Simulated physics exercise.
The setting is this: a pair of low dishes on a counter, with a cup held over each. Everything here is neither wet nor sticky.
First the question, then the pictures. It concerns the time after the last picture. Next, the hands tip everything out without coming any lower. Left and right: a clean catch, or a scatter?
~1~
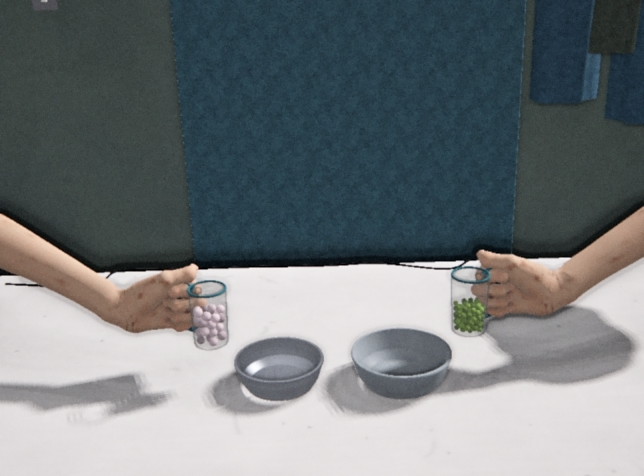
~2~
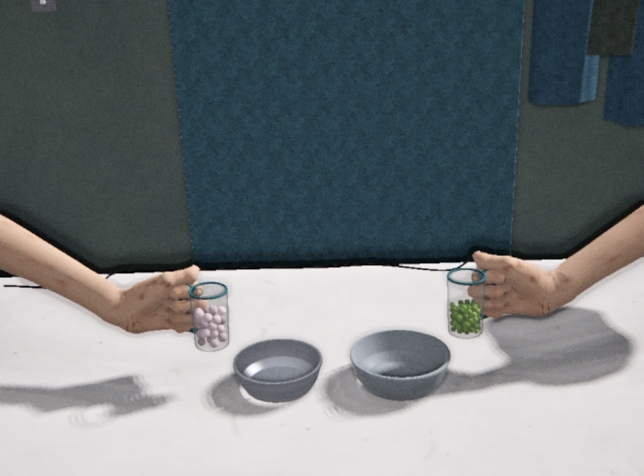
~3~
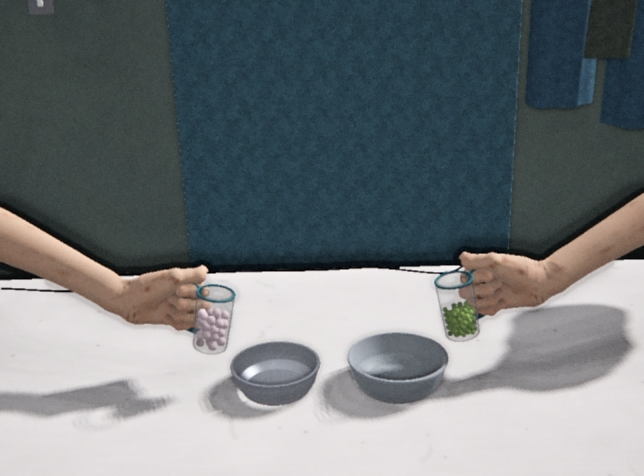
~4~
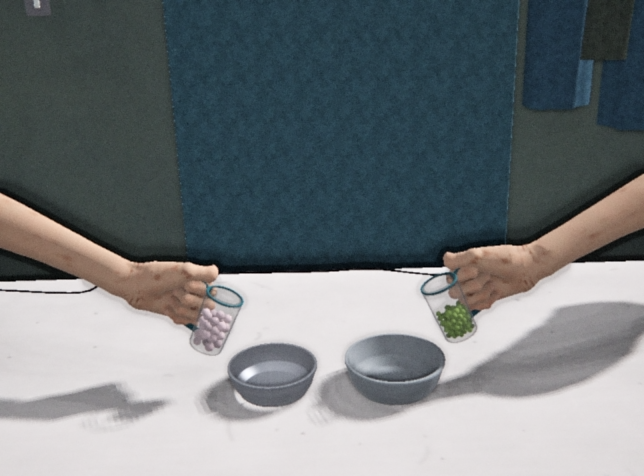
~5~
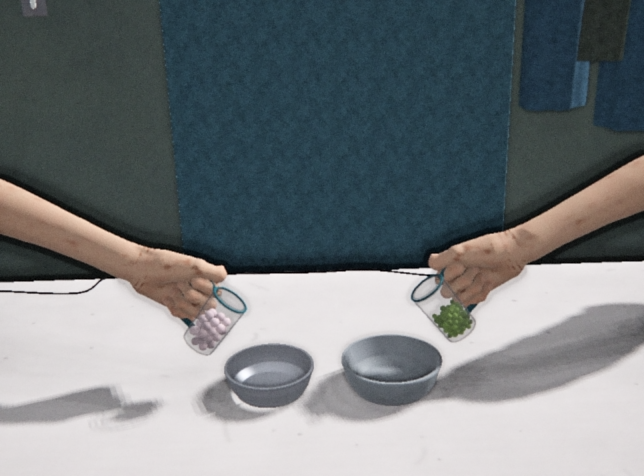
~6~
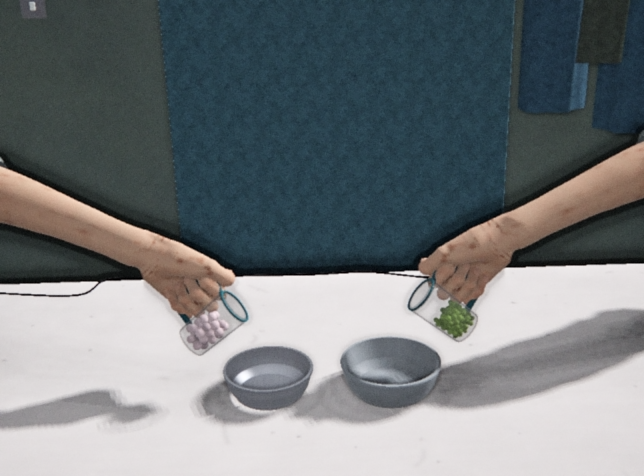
In order: Left dish contains everything; right dish contains everything.
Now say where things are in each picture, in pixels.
The first frame shows left dish (277, 384), empty; left cup (209, 316), holding sugar pearls, just above its dish; right dish (406, 380), empty; right cup (469, 302), holding dried peas, just above its dish.
The second frame shows left cup (210, 317), upright; right cup (466, 304), upright.
The third frame shows left cup (213, 320), tipped 10°; right cup (458, 307), tipped 10°.
The fourth frame shows left cup (215, 321), tipped 24°; right cup (450, 308), tipped 24°.
The fifth frame shows left cup (214, 322), tipped 37°; right cup (444, 309), tipped 37°.
The sixth frame shows left dish (266, 393); left cup (213, 324), tipped 50°; right dish (396, 389); right cup (443, 311), tipped 50°.
Then, 0.24 s later than the last frame, left, every one still in the cup; right, every one still in the cup.
Then, 0.53 s later than the last frame, left, every one still in the cup; right, every one still in the cup.
Then, 0.86 s later than the last frame, left, roughly a third still in the cup, roughly half in the dish, about a tenth in the air; right, the larger part still in the cup, about a tenth in the dish, about a tenth in the air.
When it is over, left, every one in the dish, not one outside the dish; right, every one in the dish, not one outside the dish.
